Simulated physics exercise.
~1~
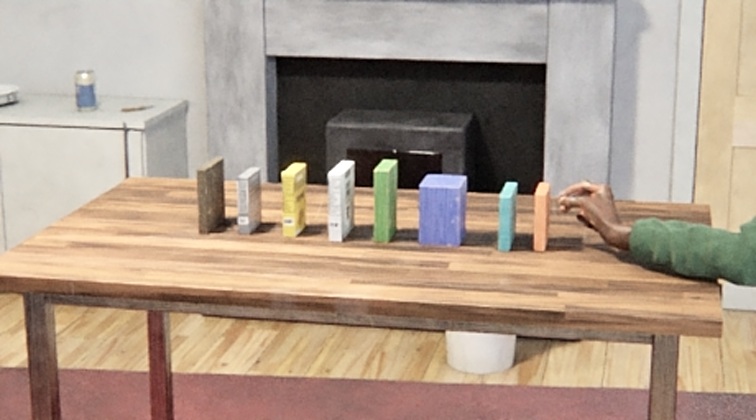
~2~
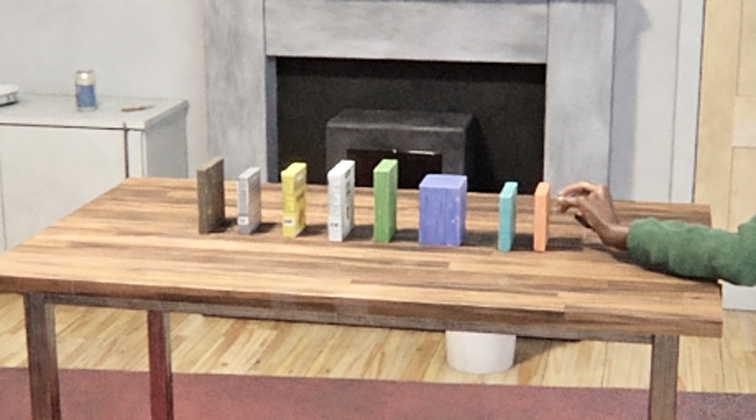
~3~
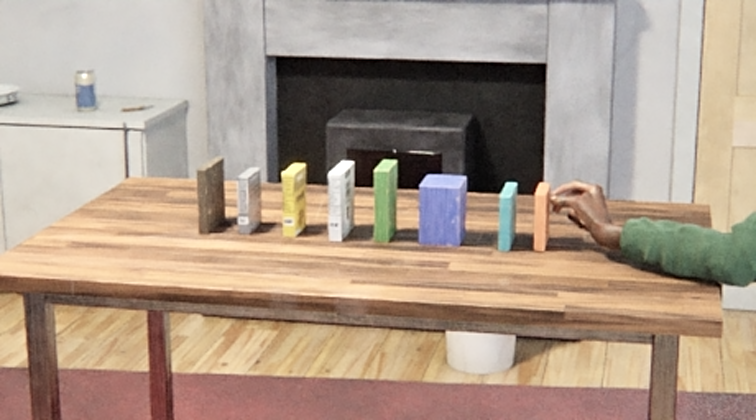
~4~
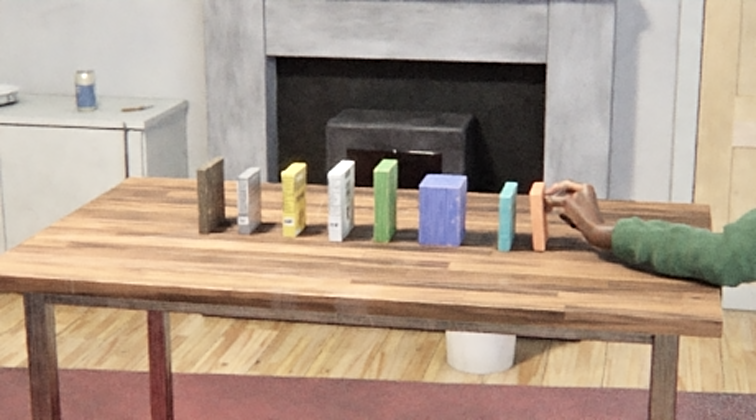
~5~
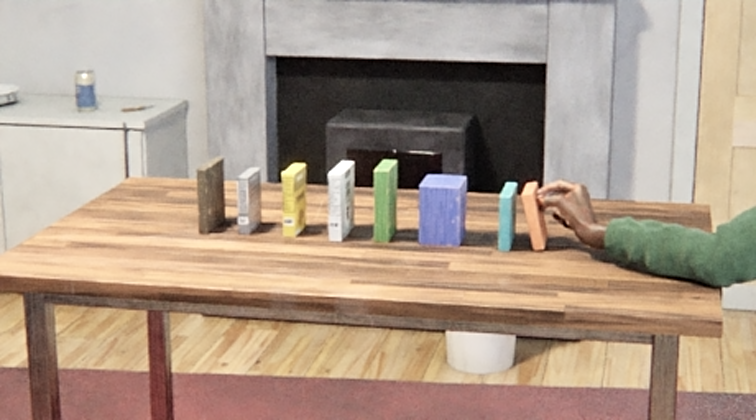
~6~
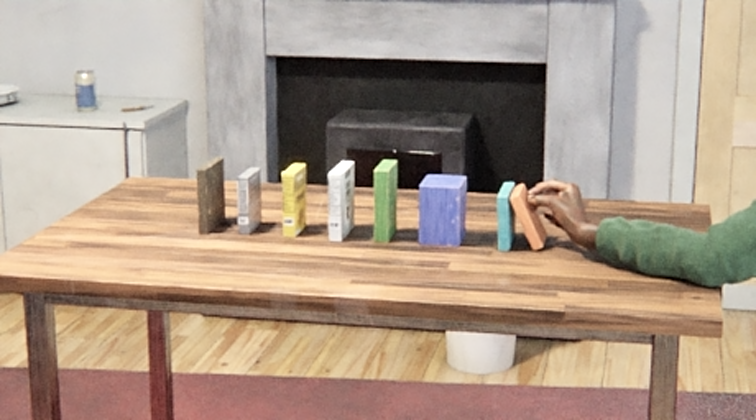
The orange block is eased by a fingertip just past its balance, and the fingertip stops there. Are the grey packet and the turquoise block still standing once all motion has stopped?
Result: The grey packet stays up; the turquoise block goes down.
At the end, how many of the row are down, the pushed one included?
2 in total.
Then, 0.20 s on from there, orange block 59° over; turquoise block turned 47° from how it was put near (486, 220).
Then, 0.90 s on from there, orange block 63° over; turquoise block turned 57° from how it was put near (488, 223).
Then, 2.20 s on from there, orange block 69° over; turquoise block turned 69° from how it was put near (489, 228).
In the end, toppled on the table, turquoise block; the other 5 unmoved. At the end, from the last picture's camera, grey packet near (250, 201), turquoise block near (489, 229).
